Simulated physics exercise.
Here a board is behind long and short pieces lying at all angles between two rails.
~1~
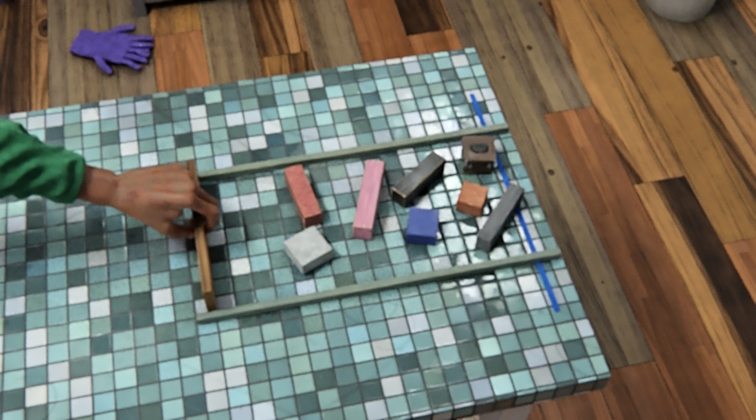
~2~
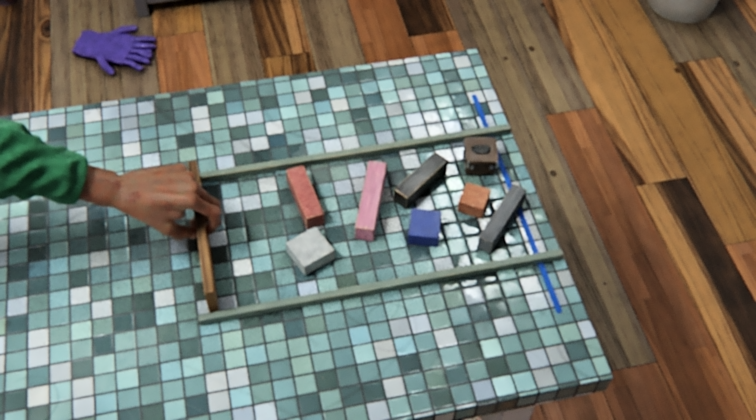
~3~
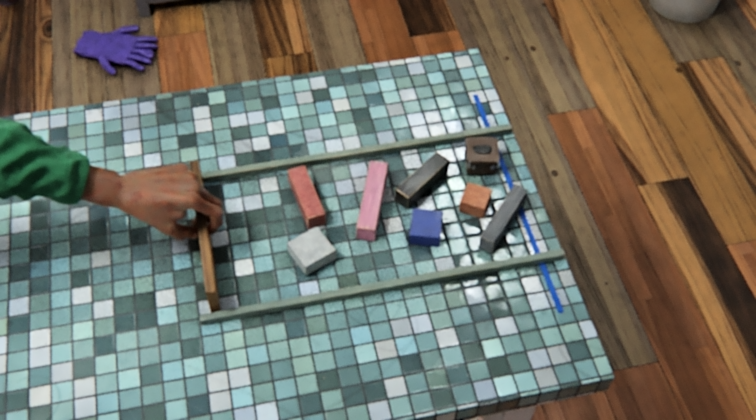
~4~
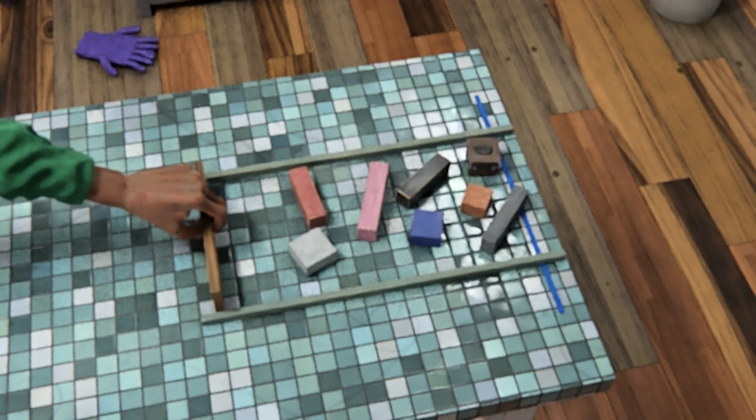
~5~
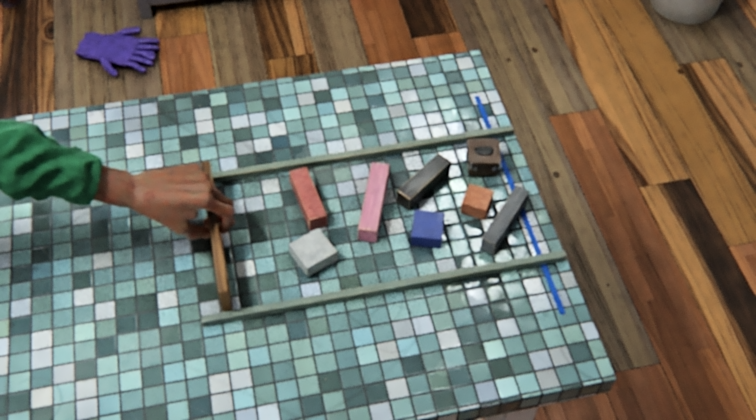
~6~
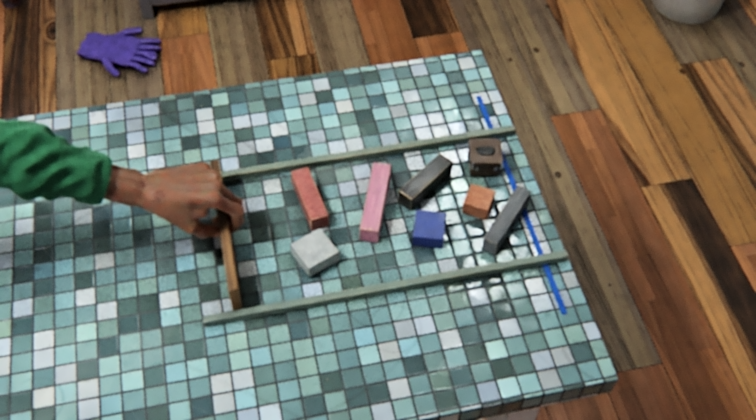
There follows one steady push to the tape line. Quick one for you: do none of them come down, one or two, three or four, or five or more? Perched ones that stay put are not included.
Watch it: Lots of them - five or more - go plunging down.
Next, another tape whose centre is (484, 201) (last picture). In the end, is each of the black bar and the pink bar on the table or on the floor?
The black bar holds on, the pink bar is kept.
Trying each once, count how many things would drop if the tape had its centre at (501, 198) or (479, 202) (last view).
The first gives 5 and the second gives 3.
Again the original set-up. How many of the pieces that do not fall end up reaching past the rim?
Expected count: 1.
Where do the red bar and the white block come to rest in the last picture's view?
Result: One about (517, 164), other about (547, 217).
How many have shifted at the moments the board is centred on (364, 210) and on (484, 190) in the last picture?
At the first spot 5, then 8.
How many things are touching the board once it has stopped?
Contact count: 2.
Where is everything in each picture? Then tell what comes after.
The first frame shows brown case (478, 155); grey bar (500, 217); orange block (472, 199); board (201, 234); tape (511, 193).
The second frame shows grey bar (502, 218); red bar (305, 197).
The third frame shows orange block (475, 200); blue block (426, 228).
The fourth frame shows brown case (483, 157); pink bar (374, 201).
The fifth frame shows grey bar (505, 219); board (216, 234).
The sixth frame shows brown case (485, 158); grey bar (507, 219); orange block (479, 202); board (225, 233); tape (518, 195).
Soon after, none off yet; brown case at rest near (485, 158); grey bar at rest near (507, 219); orange block at rest near (479, 202).
After that, none off yet; brown case displaced a little near (497, 155); grey bar displaced a little near (529, 223); orange block displaced about its own width near (500, 199).
In the end, the number that fall off is five or more; gone, pink bar, blue block, black bar, orange block, grey bar and brown case.
